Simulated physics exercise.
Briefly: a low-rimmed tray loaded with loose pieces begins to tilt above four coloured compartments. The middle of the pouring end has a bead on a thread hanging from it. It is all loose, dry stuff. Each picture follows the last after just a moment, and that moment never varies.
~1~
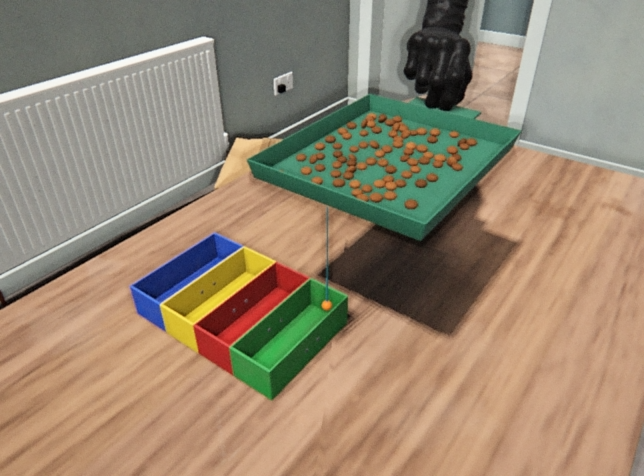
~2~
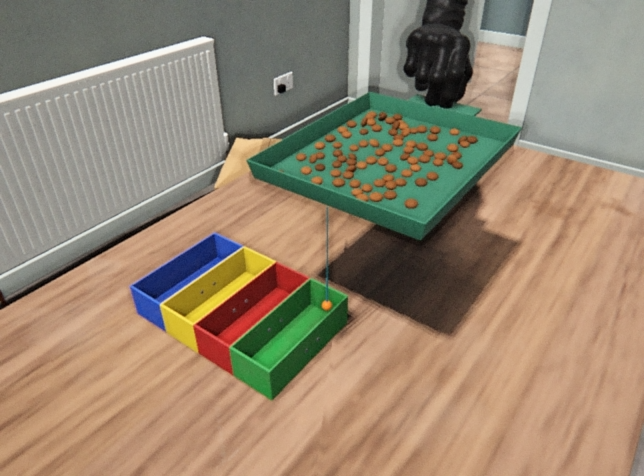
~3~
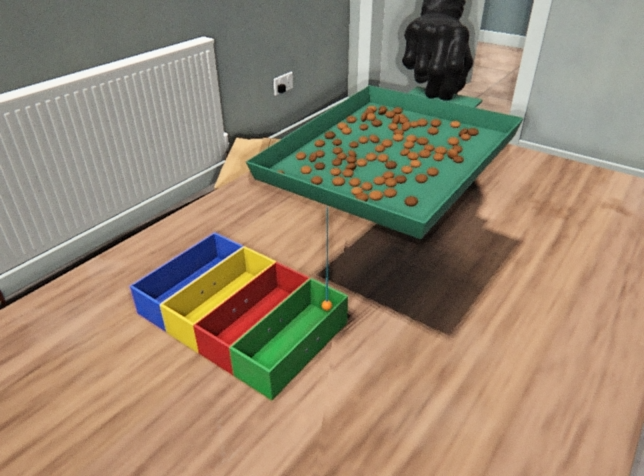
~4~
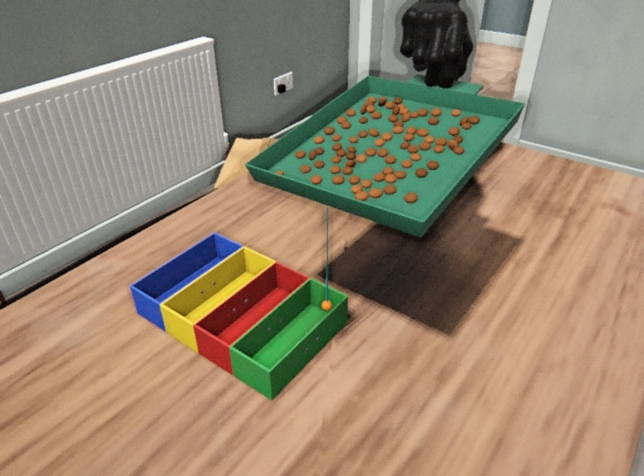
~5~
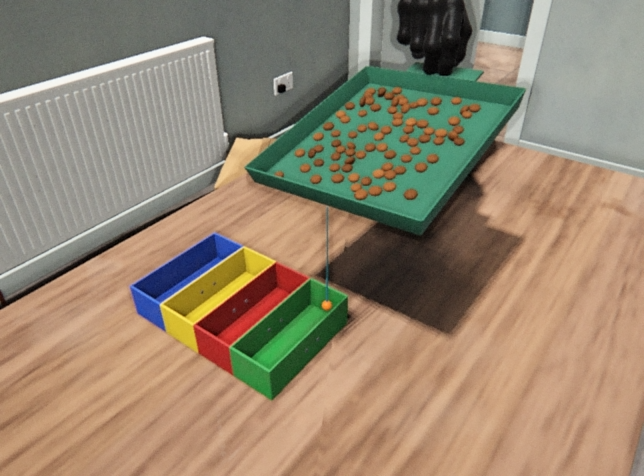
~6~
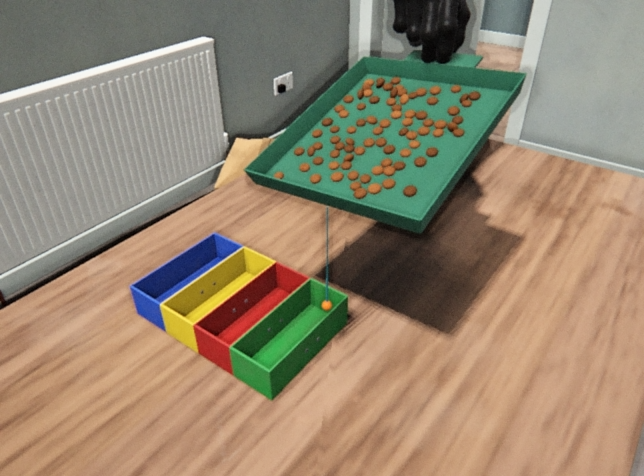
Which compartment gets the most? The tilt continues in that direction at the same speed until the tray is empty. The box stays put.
The red compartment.
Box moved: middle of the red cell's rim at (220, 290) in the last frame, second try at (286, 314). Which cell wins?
The green one, and then the cell in yellow.
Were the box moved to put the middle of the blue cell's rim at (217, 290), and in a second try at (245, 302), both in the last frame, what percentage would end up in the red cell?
Around 20 and around 10 per cent, in that order.
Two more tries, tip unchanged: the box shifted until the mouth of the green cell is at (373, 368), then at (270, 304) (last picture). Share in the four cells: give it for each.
100 %, 80 %.
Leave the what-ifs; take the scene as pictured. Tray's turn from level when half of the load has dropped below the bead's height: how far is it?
Around 110°, give or take.
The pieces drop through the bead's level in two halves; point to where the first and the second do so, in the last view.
The first part passes (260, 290); everything after passes (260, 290).
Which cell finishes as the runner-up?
After the leader, it is the green one.
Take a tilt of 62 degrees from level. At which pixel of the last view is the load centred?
Somewhere about (293, 174).
Shortly afterwards, tray tipped steeply; all but a few on the tray; only a few falling or outside the box.
Next, tray tipped past a quarter turn; near a third on the tray; a little in the red cell; a little in the green cell; only a few in the yellow cell; near a third falling or outside the box.
Some moments later, tray tipped past a quarter turn; near two thirds in the red cell; near a quarter in the green cell; a little in the yellow cell; a little falling or outside the box.
In the end, tray tipped past a quarter turn; near two thirds in the red cell; near a quarter in the green cell; a little in the yellow cell; none at all in the blue cell; a little outside the box.
